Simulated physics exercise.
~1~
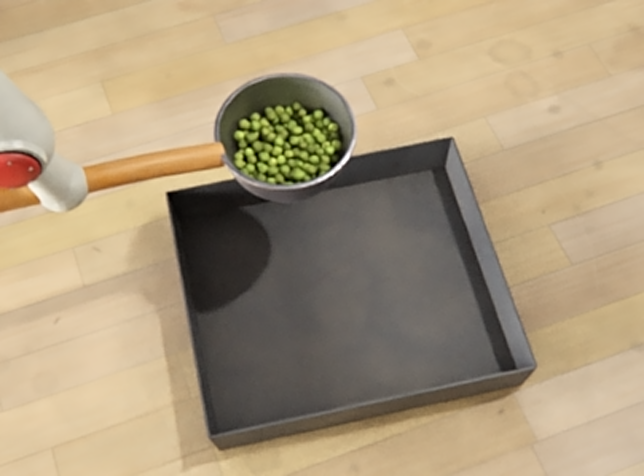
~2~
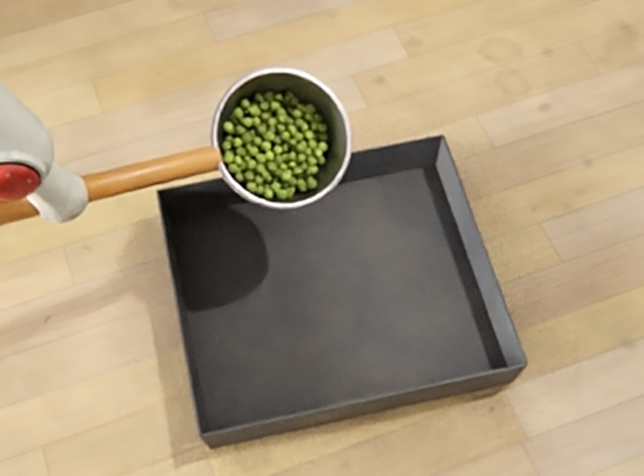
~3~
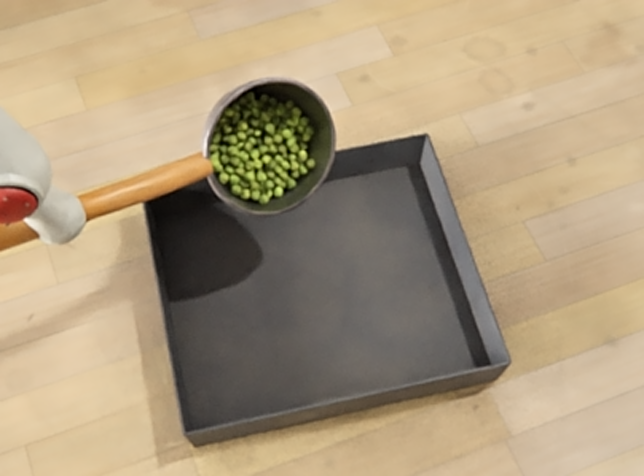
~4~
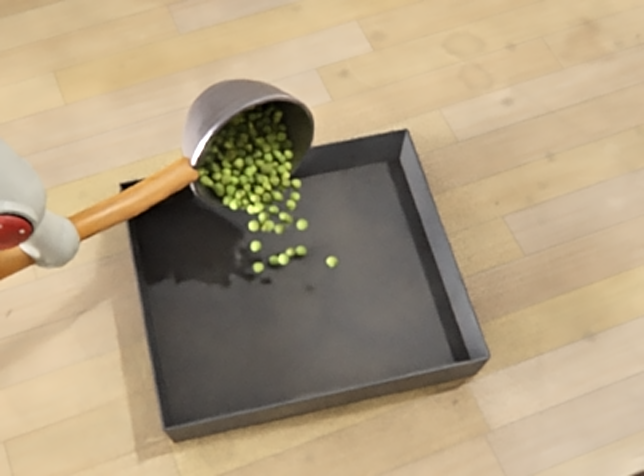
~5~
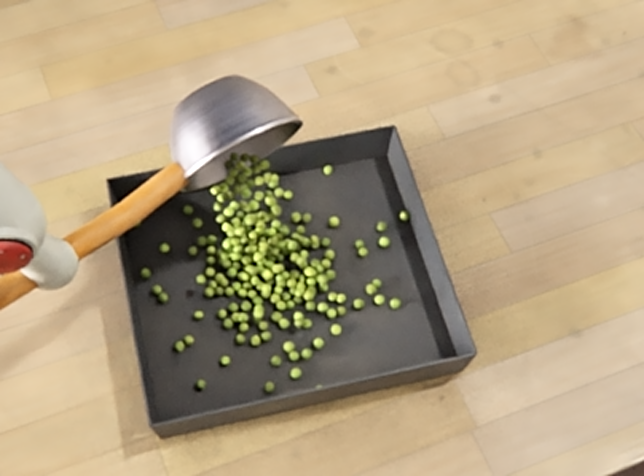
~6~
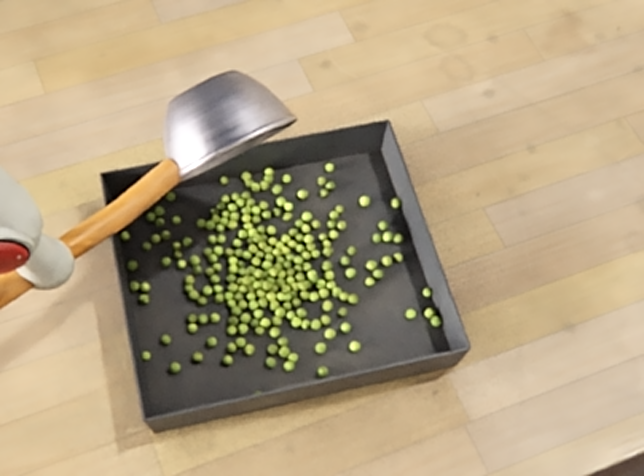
A robot arm held a small metal pan of green peas by its wooden handle over an empty dark tray, then tipped it steadily until the peas poured out and scattered across the tray, leaving the pan overturned above them.
